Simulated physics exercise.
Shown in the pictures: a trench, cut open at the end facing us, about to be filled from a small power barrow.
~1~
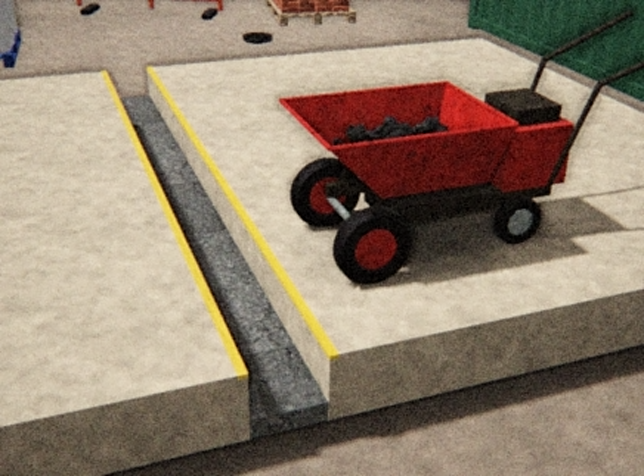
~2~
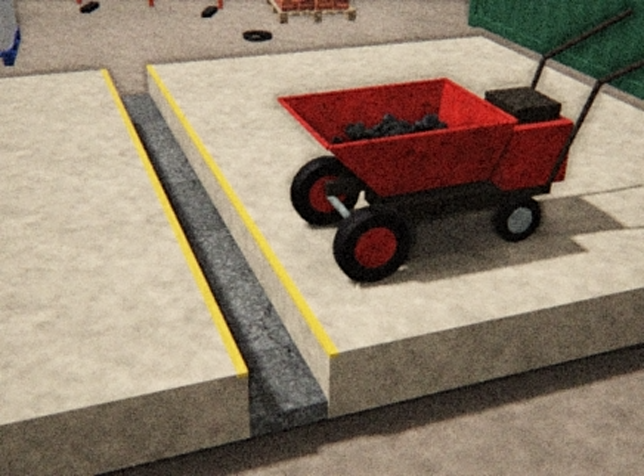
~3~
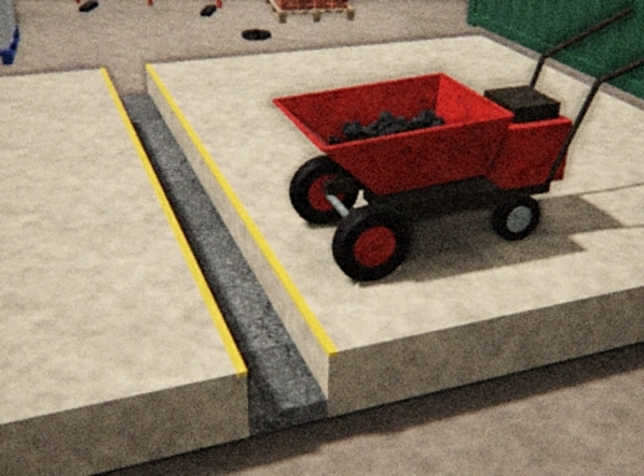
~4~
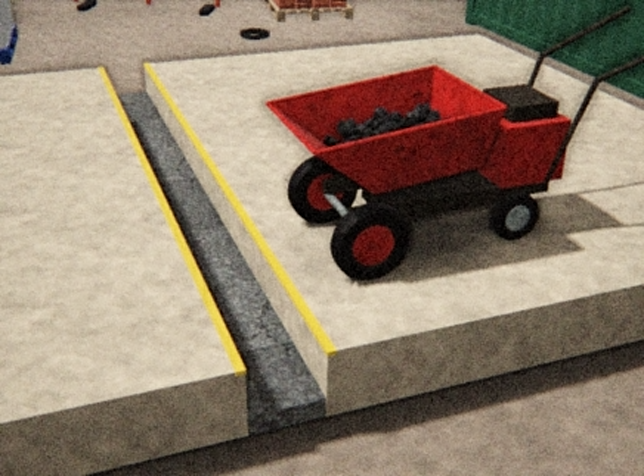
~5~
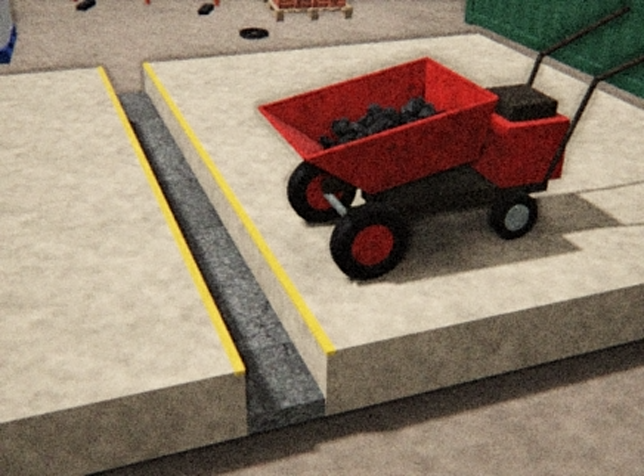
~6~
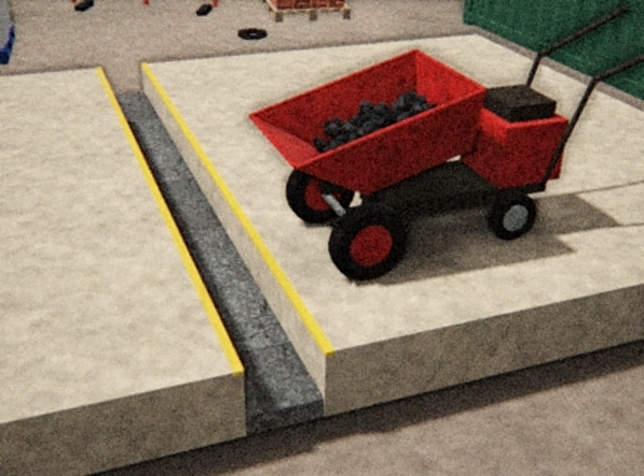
A pale concrete slab in a work yard is seen from slightly above, with a narrow, dark-bottomed trench edged in yellow running through it and open at the near end. Right of the trench stands a red power barrow with black tyres and handles, dark lumps in its skip, and a green wall behind. The skip slowly tilts toward the left while the wheels stay put.
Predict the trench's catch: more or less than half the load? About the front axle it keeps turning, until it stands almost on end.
Ends mostly inside.
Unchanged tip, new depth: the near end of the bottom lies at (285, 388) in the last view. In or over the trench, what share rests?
80 %, roughly.
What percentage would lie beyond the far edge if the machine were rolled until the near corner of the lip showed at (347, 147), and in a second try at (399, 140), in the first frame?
About 0 % and about 0 %.
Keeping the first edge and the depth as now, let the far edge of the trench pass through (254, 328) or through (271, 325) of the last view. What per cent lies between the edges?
I'd expect close to 10 in a hundred and then close to 0 in a hundred.
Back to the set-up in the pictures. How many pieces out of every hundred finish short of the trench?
My estimate is around 0 percent.
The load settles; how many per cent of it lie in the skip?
Estimate: Some 0 %.
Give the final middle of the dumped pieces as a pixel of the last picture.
Centre at rest, last view: Approx. (220, 302).
Soon after the last picture, skip tipped steeply; all in the skip.
A little later, skip tipped steeply; most in the skip; a small part in or heaped over the trench; a stray few beyond it.
Later still, skip tipped right over; a small part in the skip; most in or heaped over the trench; about a quarter beyond it.
At rest, skip tipped right over; most in or heaped over the trench; a small part beyond it.
